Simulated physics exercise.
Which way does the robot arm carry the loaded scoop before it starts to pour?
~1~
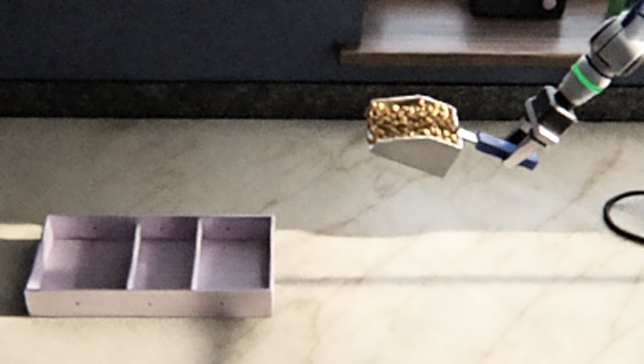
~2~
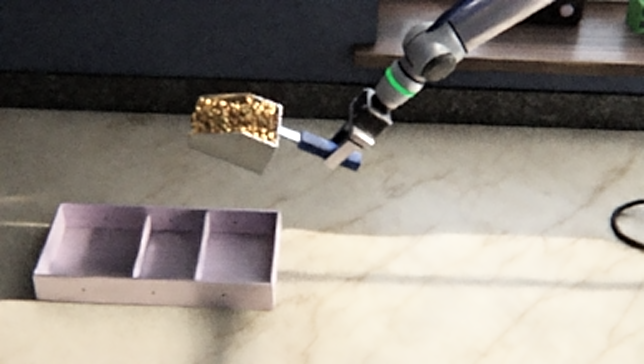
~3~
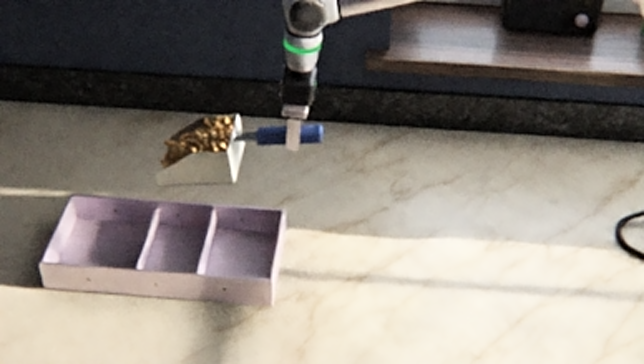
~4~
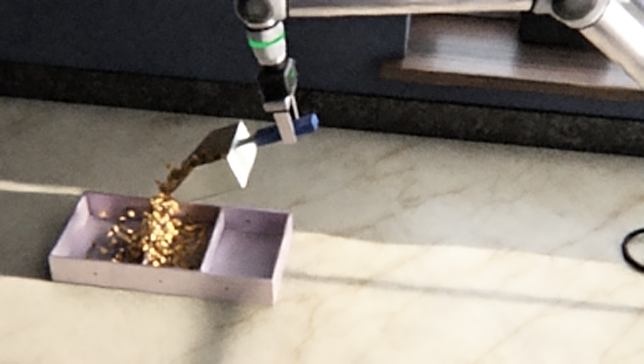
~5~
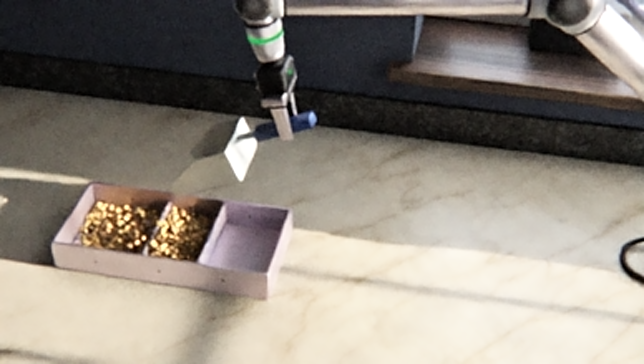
It carries the scoop to the left, bringing it over toward the lilac box.
